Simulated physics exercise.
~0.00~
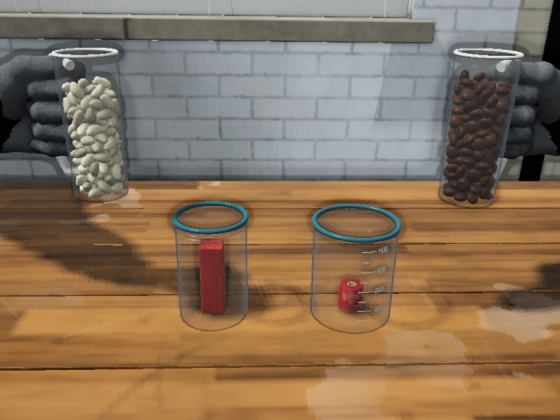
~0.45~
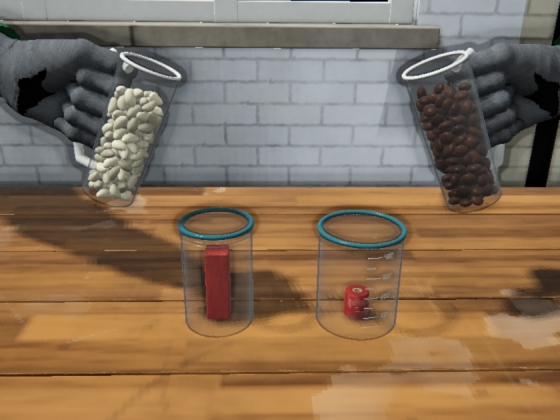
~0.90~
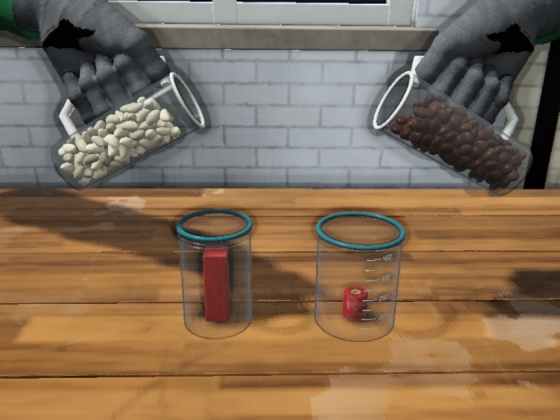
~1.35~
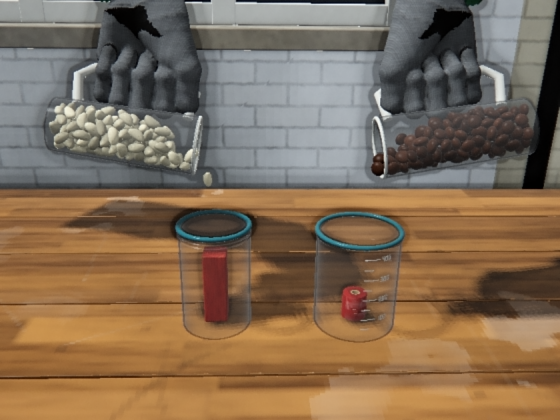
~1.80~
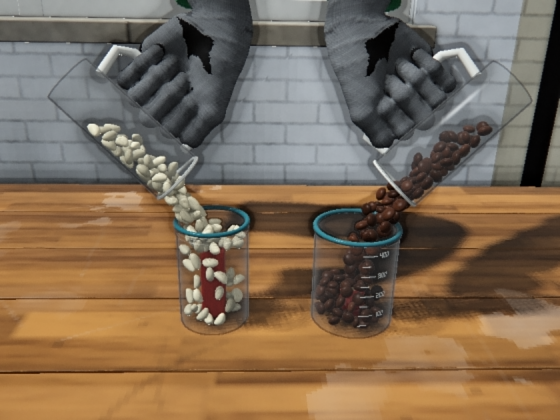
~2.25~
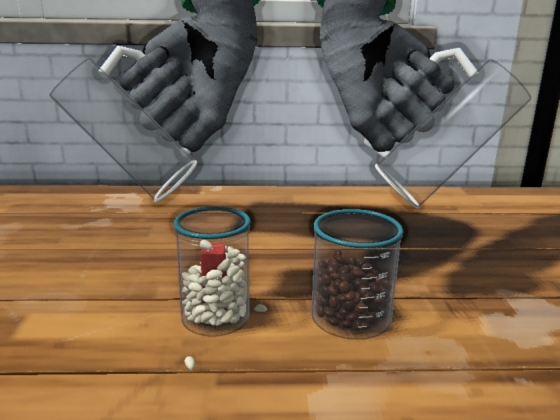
Gloved hands tip beans into two containers, leaving the left red block showing and the right object covered.
